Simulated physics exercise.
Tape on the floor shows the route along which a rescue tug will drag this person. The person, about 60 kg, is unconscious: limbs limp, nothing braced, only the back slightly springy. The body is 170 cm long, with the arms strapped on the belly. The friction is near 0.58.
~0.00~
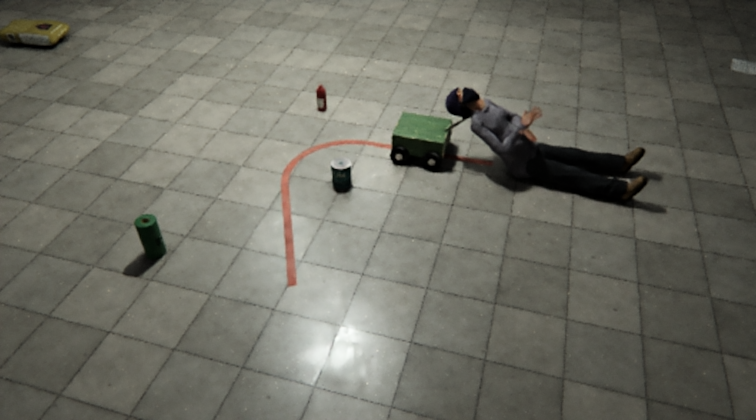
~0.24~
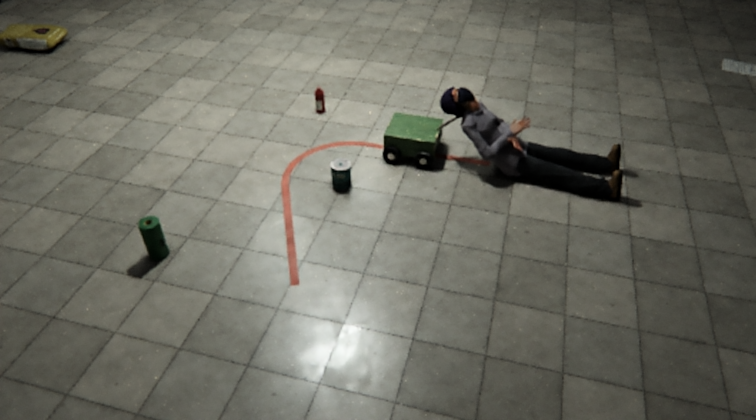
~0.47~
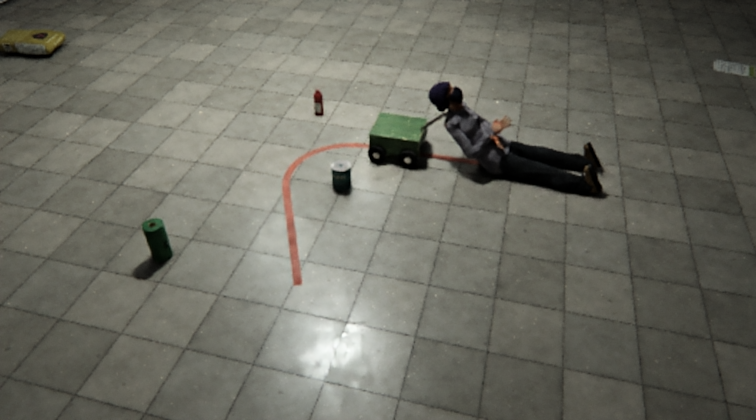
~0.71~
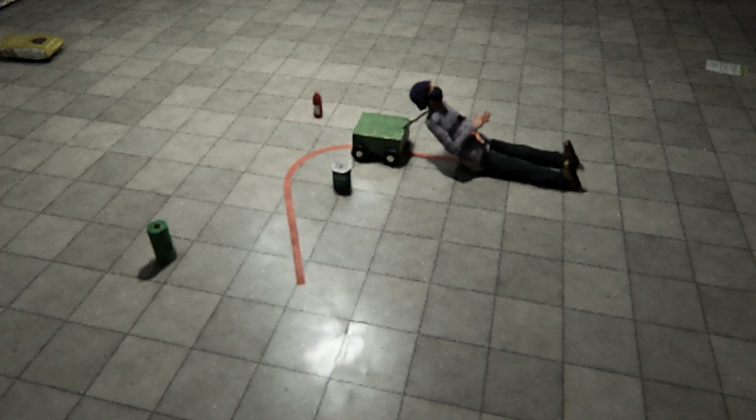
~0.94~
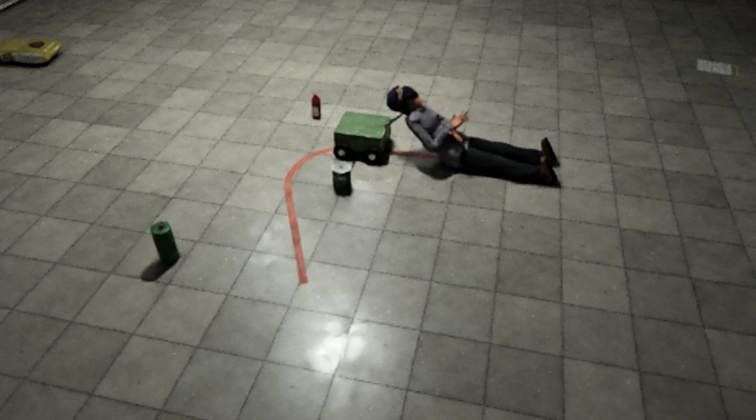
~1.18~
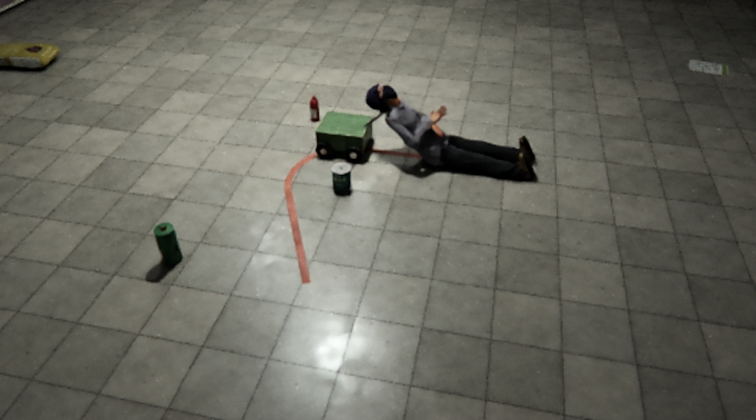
A small green cart rolls slowly leftward over a tiled floor, drawing along a limp person in a dark cap who lies stretched out behind it. It follows a curved red line, passing behind a small dark can, until it sits just below the red bottle, the person's legs still trailing right.
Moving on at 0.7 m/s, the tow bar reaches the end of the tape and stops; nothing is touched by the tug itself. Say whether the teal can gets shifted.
Watch, it's getting shunted.
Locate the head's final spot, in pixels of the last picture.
I'd say about pixel (306, 232).
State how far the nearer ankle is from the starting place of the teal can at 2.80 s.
80 cm or so.
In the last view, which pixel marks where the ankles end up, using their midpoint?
Roughly (333, 183).
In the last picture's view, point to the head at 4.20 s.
Roughly (295, 199).
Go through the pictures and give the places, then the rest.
In the first picture, teal can (341, 173), red bottle (321, 98), end of the tape (292, 285).
In the second picture, teal can (341, 174), red bottle (320, 100); 6 cm hauled.
In the third picture, teal can (341, 175), red bottle (318, 102); 18 cm hauled.
In the fourth picture, teal can (342, 176), red bottle (318, 104); 33 cm hauled.
In the fifth picture, teal can (342, 177), red bottle (316, 106); 49 cm hauled.
In the sixth picture, teal can (342, 178), red bottle (315, 108), end of the tape (306, 282); 65 cm hauled.
After 2.10 s the teal can is where it stood, near (342, 178) in the last picture's view; the nearer ankle is 105 cm from that spot.
After 2.80 s the teal can is where it stood, near (342, 178) in the last picture's view; the nearer ankle is 78 cm from that spot.
After 3.50 s the teal can is where it stood, near (342, 178) in the last picture's view; the red bottle where it stood; the nearer ankle is 60 cm from that spot.
After 4.20 s the teal can is 21 cm from where it stood, near (348, 192) in the last picture's view; the nearer ankle is 35 cm from that spot.
After 5.0 s, teal can gets knocked; red bottle stays put; green post stays put.
